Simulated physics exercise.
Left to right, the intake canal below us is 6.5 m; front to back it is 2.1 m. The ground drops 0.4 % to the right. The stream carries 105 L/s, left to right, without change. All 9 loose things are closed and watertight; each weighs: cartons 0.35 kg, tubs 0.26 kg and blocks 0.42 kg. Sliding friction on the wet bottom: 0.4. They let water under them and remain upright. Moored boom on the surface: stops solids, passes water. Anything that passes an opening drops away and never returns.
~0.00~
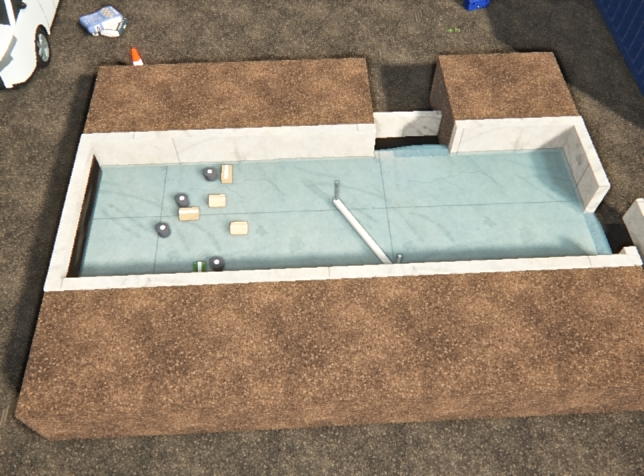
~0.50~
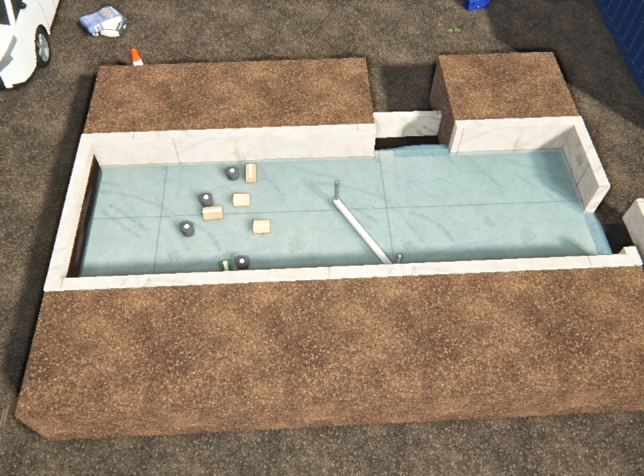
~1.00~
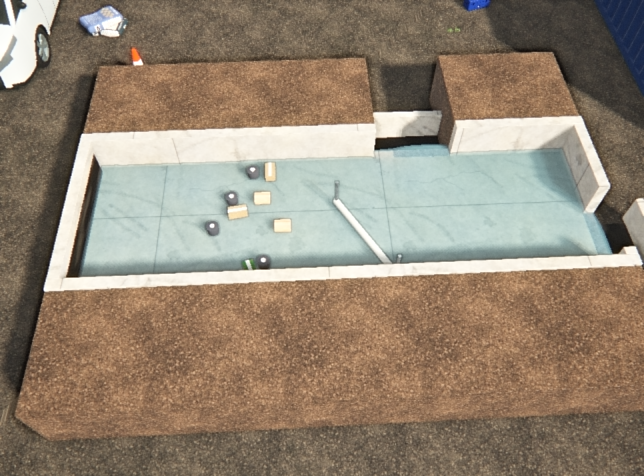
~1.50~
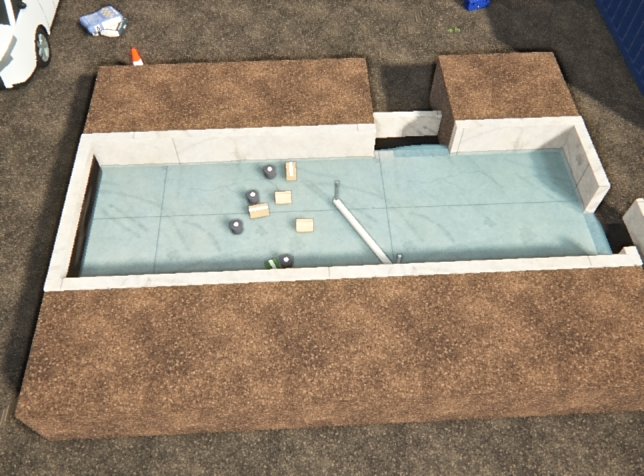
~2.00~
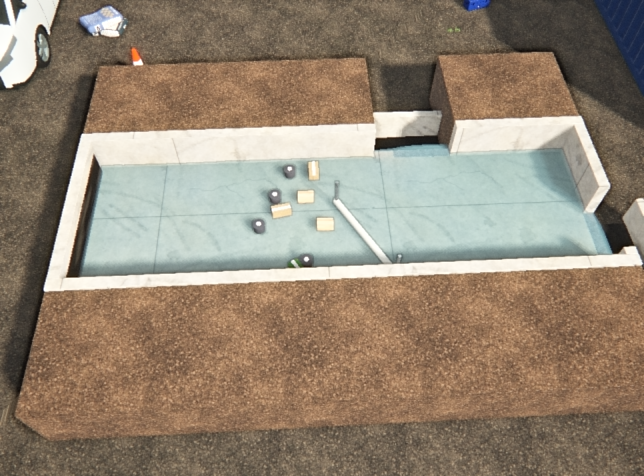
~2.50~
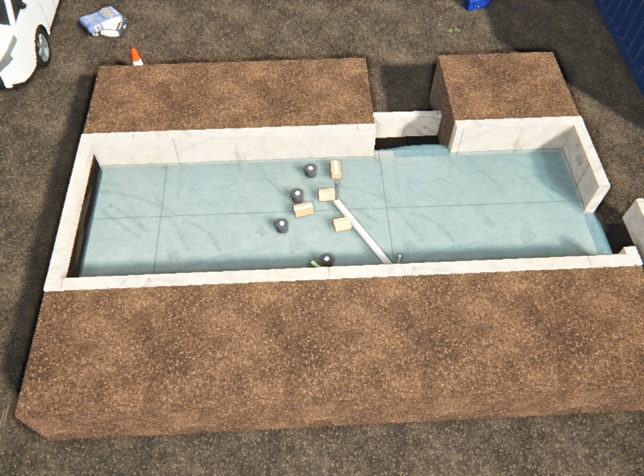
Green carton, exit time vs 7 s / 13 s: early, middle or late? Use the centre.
Late.
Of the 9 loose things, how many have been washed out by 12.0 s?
The count is 4.
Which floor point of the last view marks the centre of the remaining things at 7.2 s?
The centre sits near (366, 256).
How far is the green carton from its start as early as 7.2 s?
By that time, close to 200 cm.
After 3.5 s the green carton is near (366, 267), 2.0 m from its start, afloat; 0 of 9 are out; 9 afloat.
After 7.2 s the green carton is near (385, 275), 2.2 m from its start, afloat; 4 of 9 are out; 5 afloat.
After 12.0 s the green carton is near (385, 275), 2.2 m from its start, afloat; 4 of 9 are out; 5 afloat.
After 16.0 s the green carton is near (385, 275), 2.2 m from its start, afloat; 4 of 9 are out; 5 afloat.
